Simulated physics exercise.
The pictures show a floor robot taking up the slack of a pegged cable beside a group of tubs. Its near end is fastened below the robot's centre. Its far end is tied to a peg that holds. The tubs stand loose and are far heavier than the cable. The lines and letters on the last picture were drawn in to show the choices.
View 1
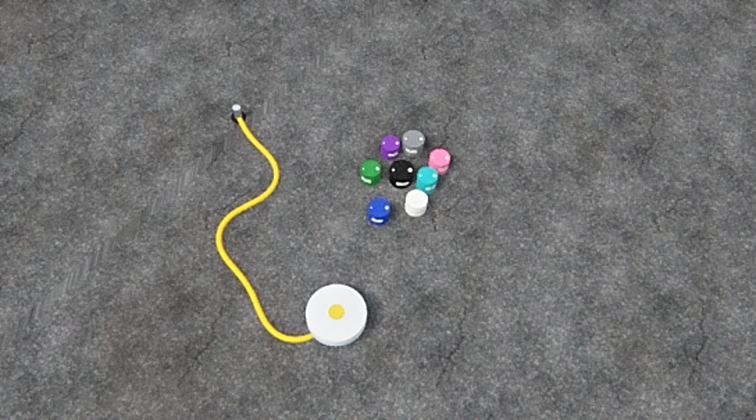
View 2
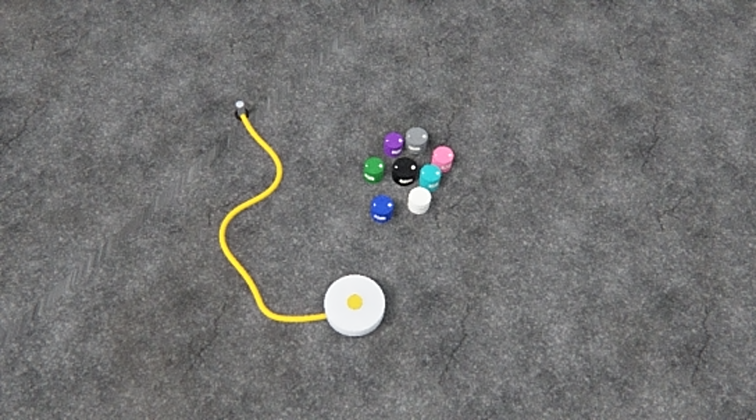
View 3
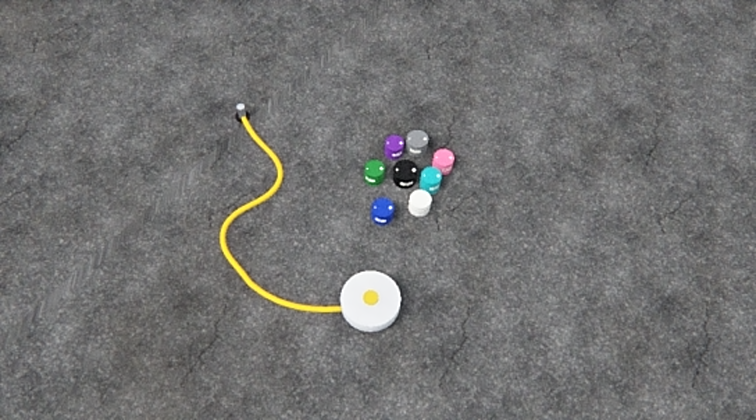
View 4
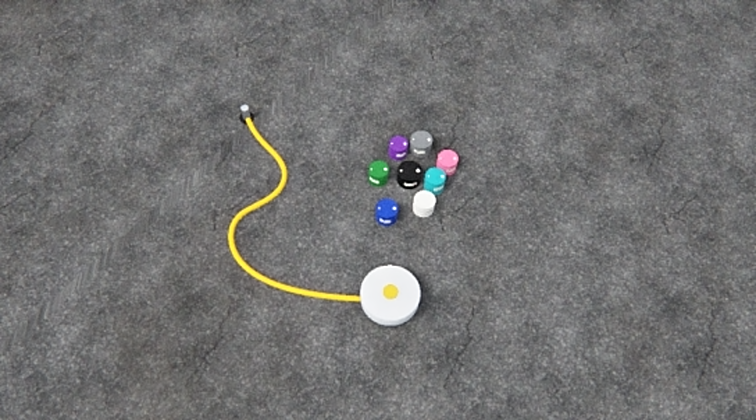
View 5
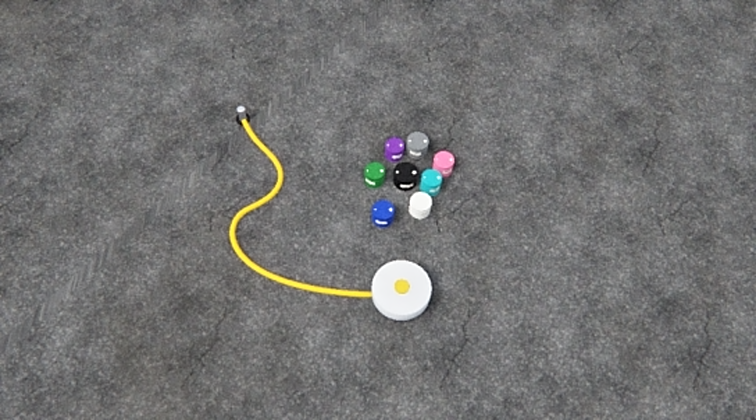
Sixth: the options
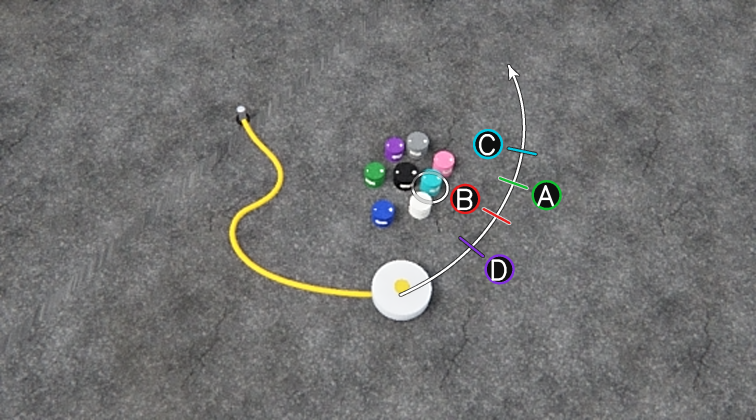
The video shows a round white robot with a yellow centre, attached to a wavy yellow cable pegged at its far end, sliding gradually right and slightly upward below a cluster of small coloured tubs as the cable's lower part straightens.
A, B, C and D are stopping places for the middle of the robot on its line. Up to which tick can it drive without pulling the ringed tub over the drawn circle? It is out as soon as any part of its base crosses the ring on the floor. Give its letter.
C is the last safe stop.
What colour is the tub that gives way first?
Blue.
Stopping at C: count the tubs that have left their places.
Two.
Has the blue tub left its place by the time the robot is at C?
Yes.
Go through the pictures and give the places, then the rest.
Grey tub (413, 143); blue tub (379, 212); purple tub (390, 148), in the first picture.
Robot (355, 306); green tub (374, 170), in the second picture.
Robot (371, 302); turquoise tub (431, 181), in the third picture.
Robot (390, 296); black tub (409, 175), in the fourth picture.
Robot (401, 291); grey tub (417, 145); blue tub (383, 214); purple tub (394, 150), in the fifth picture.
On the marked copy, A at (513, 183); B at (496, 216); C at (522, 151); D at (471, 247); the ring at (430, 187); the route from (401, 295) via (511, 188) to (509, 66).
Following C. Soon after the start, robot (465, 250); turquoise tub (431, 183).
Later, robot (508, 195); turquoise tub (431, 183).
In the end, robot (524, 146); turquoise tub (431, 183); white tub (419, 199); blue tub (391, 196); the turquoise tub is still in its ring.
As for the rest, A is safe but short; B is safe but short; D is safe but short.
